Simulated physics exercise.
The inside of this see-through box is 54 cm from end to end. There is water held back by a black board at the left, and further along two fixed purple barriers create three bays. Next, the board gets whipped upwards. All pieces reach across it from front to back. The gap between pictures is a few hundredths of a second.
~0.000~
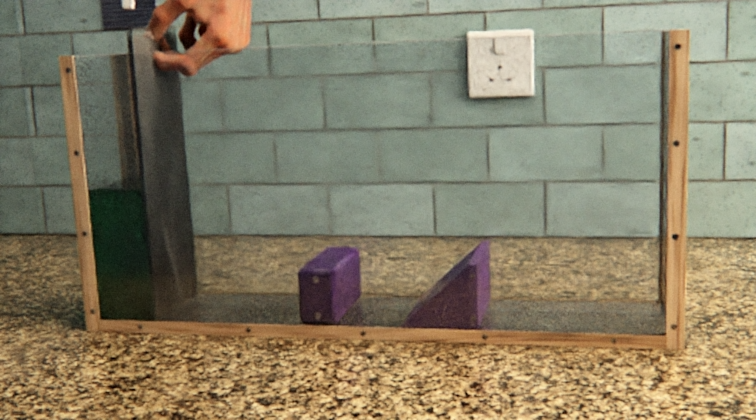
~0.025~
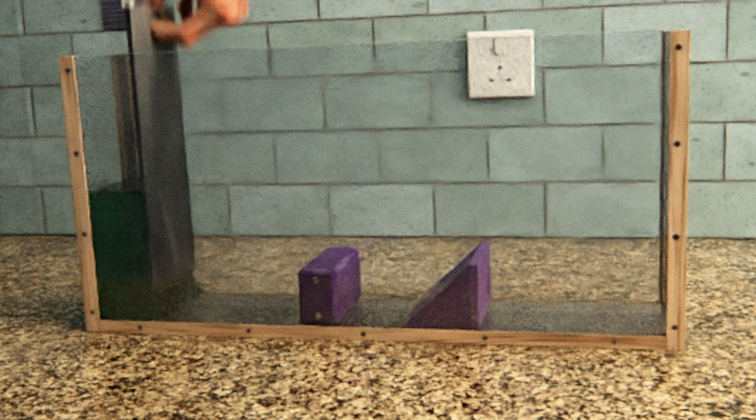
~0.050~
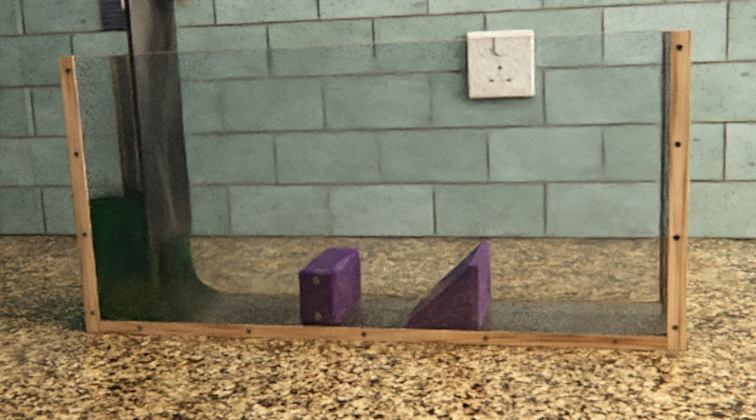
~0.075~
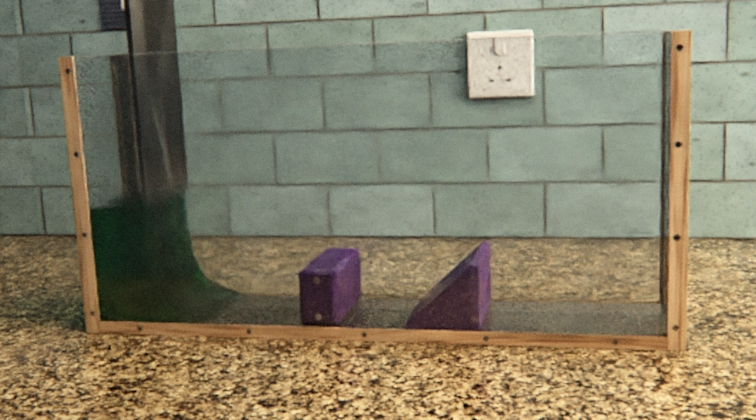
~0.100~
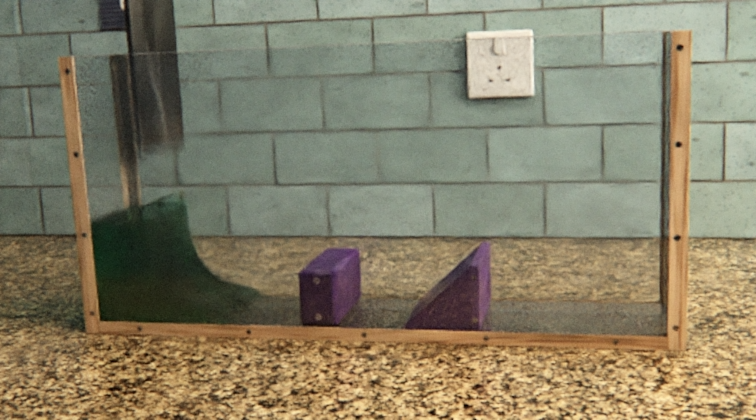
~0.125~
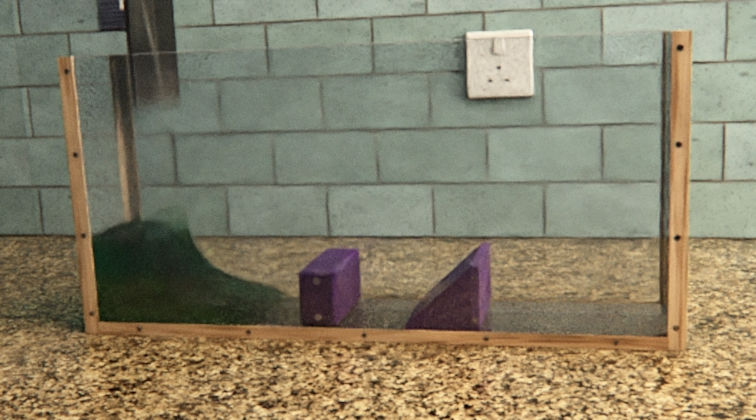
On a speckled countertop against green tiles, a hand pulls a dark board upwards inside a clear, wood-edged box holding dark green water at the left. The water slumps and spreads rightward along the floor in a curving slope, nearing two purple blocks, one boxy and one ramped, which stay still.
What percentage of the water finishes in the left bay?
About 82 per cent.
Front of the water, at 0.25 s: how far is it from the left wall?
About 22 cm.
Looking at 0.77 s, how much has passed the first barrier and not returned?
Roughly 16 %.
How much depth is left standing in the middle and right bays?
It settles at close to 1.5 cm and close to 0.0 cm.
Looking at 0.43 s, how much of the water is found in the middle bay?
I'd say near 16 per cent sits there.
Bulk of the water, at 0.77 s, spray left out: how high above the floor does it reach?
About 7.0 cm.
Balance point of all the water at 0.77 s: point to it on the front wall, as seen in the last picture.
The liquid is centred at roughly pixel (213, 306).
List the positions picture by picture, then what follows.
Level at the left end (95, 192); front at (151, 318); board bottom (154, 319); the first barrier (broad) has its top at (315, 271); the second barrier (ramped) has its top at (472, 267), in the first frame.
Level at the left end (95, 194); front at (165, 319); board bottom (152, 292), in the second frame.
Level at the left end (95, 200); front at (182, 320); board bottom (148, 247), in the third frame.
Level at the left end (96, 211); front at (204, 321); board bottom (144, 201), in the fourth frame.
Level at the left end (97, 225); front at (225, 322); board bottom (139, 154), in the fifth frame.
Level at the left end (98, 241); front at (252, 323); the board is clear, in the sixth frame.
Then, 0.25 s in, the shares are 100, 0 and 0 per cent from left to right.
Then, 0.43 s in, the shares are 83, 17 and 0 per cent from left to right.
Then, 0.77 s in, the shares are 83, 15 and 1 per cent from left to right.
Finally, the split from left to right is 82, 16 and 1 per cent.
